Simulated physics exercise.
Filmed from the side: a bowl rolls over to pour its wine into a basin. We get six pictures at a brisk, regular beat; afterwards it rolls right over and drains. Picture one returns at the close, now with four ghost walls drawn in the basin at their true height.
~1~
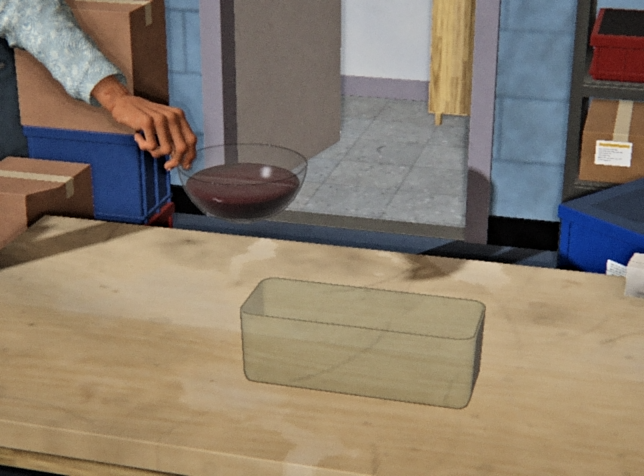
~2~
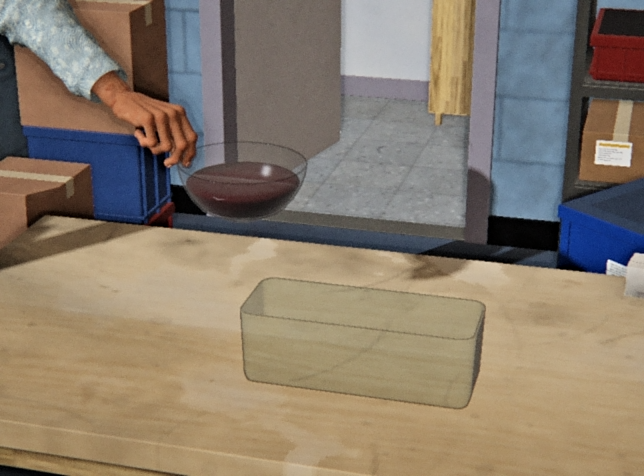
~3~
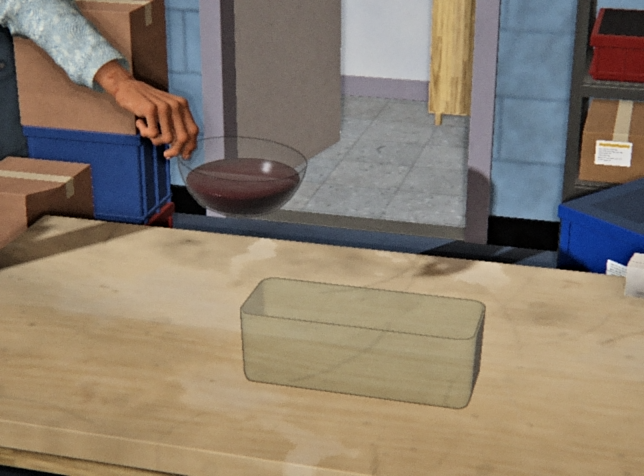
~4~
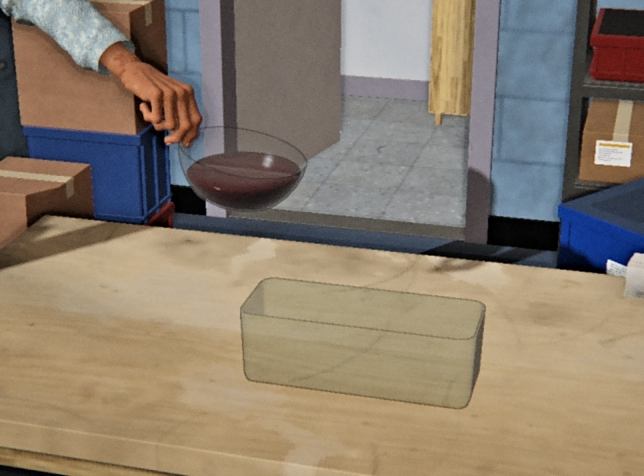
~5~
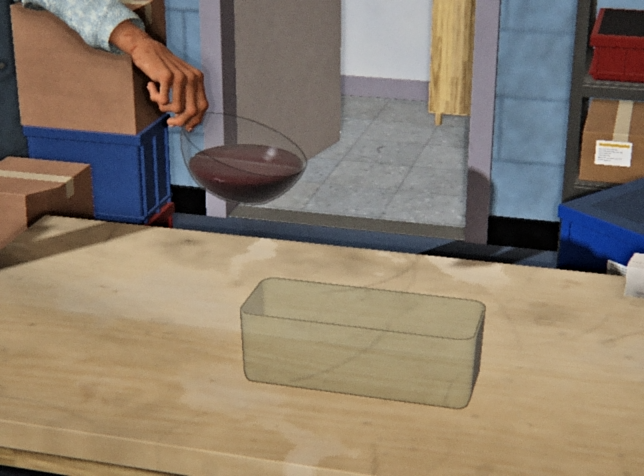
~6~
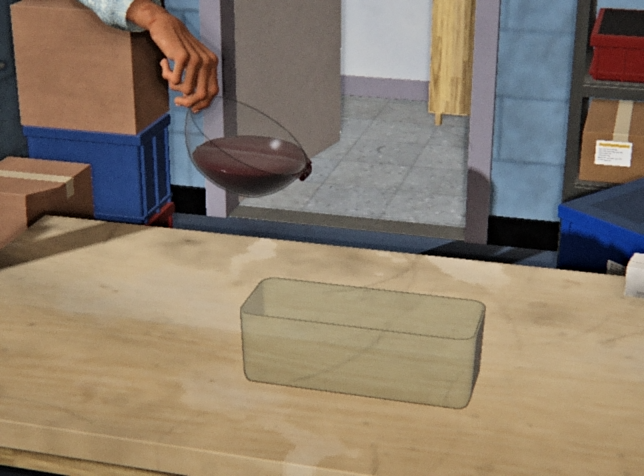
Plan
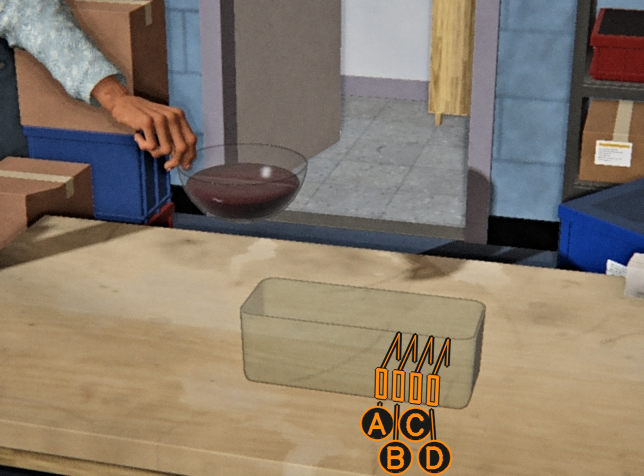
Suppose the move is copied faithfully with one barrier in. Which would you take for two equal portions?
It is A.
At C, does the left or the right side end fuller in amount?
The left side.
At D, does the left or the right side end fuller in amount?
The left side.
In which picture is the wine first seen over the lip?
In picture 6.
On the marked copy, A at (380, 403); B at (397, 405); C at (414, 407); D at (431, 410).
For position A, about 47 % ends left of the wall and 51 % right of it.
For position B, about 82 % ends left of the wall and 15 % right of it; 3 % is lost outside.
For position C, about 90 % ends left of the wall and 8 % right of it.
For position D, about 86 % ends left of the wall and 12 % right of it.
